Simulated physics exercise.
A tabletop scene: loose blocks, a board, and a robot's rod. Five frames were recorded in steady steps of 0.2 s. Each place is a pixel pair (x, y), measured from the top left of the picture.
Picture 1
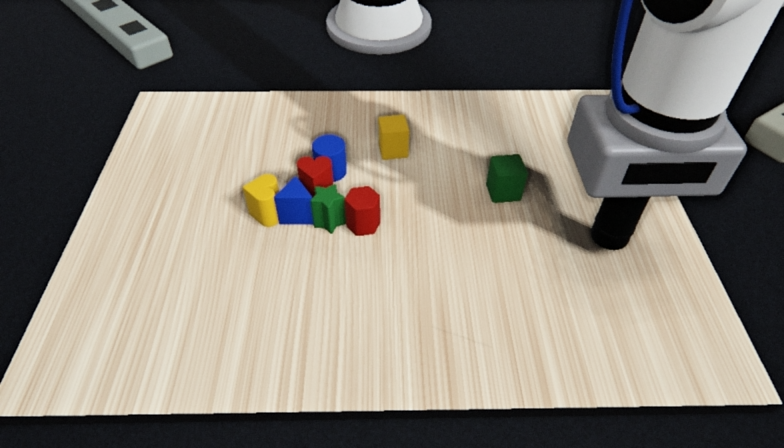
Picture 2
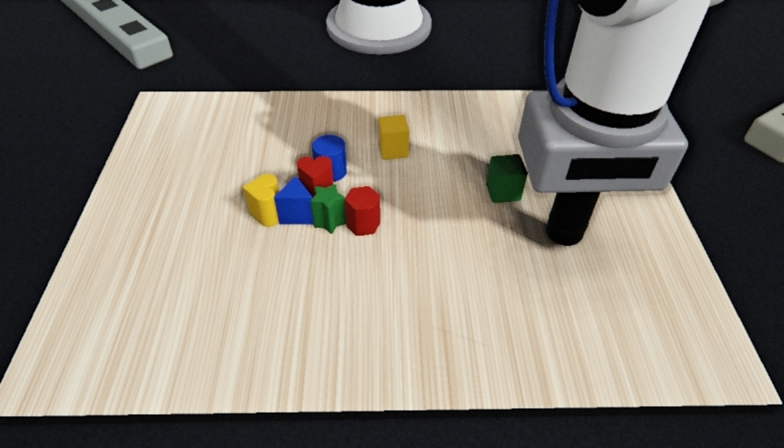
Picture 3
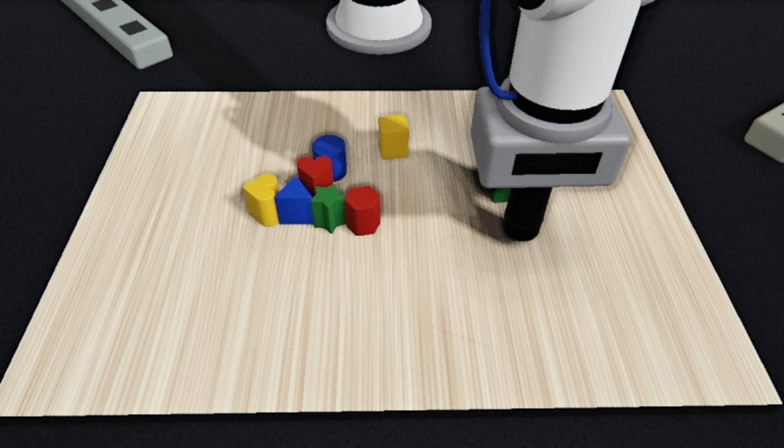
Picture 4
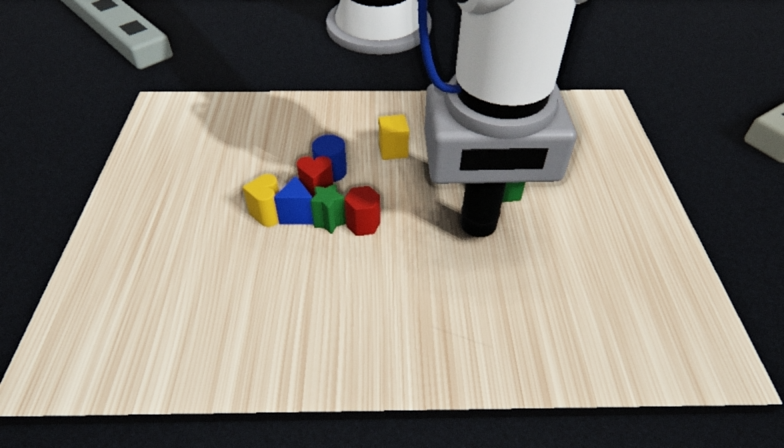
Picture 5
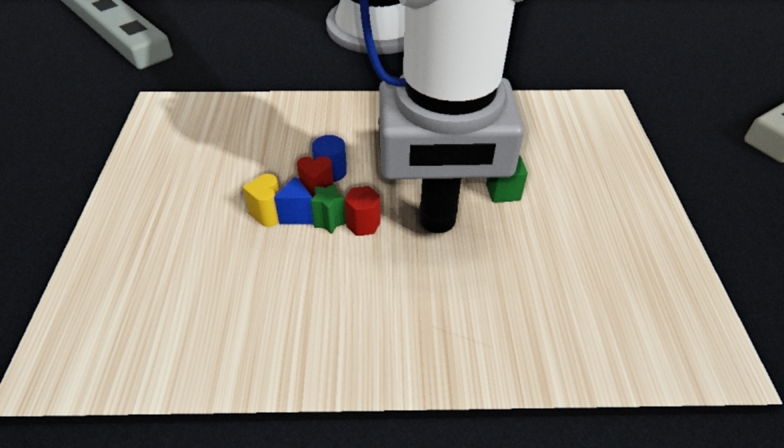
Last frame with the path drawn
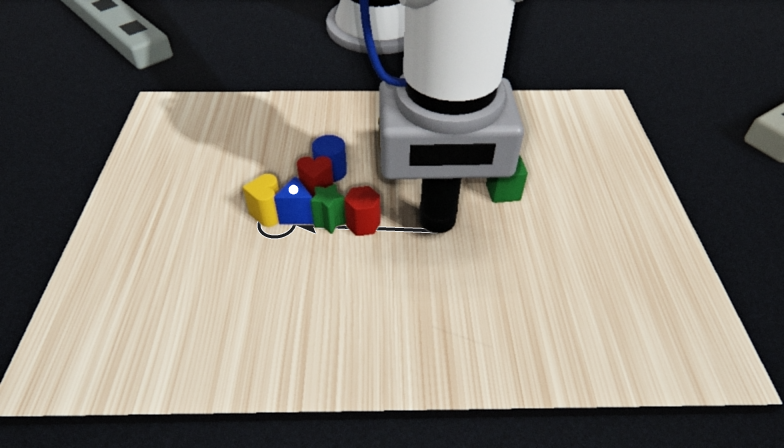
Robot arm with a black rod moving left across a wooden tabletop, passing in front of a green block, colourful blocks staying still.
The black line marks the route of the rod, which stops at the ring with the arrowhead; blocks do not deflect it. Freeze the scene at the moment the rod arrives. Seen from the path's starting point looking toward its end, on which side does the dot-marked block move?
Leftward.
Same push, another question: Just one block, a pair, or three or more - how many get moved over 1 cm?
I reckon the push displaces three or more of the blocks by more than 1 cm.
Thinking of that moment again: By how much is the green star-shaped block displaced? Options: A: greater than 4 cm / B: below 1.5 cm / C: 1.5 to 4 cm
The one that fits is A, greater than 4 cm.
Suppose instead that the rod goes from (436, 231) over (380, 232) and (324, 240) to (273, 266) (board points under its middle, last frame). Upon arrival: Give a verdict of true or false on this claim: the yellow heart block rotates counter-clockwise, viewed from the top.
The statement is false.
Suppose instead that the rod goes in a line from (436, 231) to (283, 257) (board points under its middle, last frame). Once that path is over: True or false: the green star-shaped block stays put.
Verdict: False.
Drawn move, straight from (436, 231) to (277, 224); the dot is on the blue triangle.
What follows on the original path. One third of the way, rod (382, 219); yellow heart block (258, 186); blue triangle (287, 191); green star-shaped block (316, 194), turned 25° anticlockwise; red hexagonal block (348, 195).
Two thirds of the way, rod (328, 217); yellow heart block (240, 184), turned 20° clockwise; blue triangle (256, 199); green star-shaped block (273, 177), turned 25° anticlockwise; red hexagonal block (298, 185), turned 40° clockwise.
At the end, rod (275, 214); yellow heart block (225, 177), turned 30° anticlockwise; blue triangle (240, 200); green star-shaped block (255, 157), turned 25° clockwise; red hexagonal block (259, 175), turned 100° clockwise.
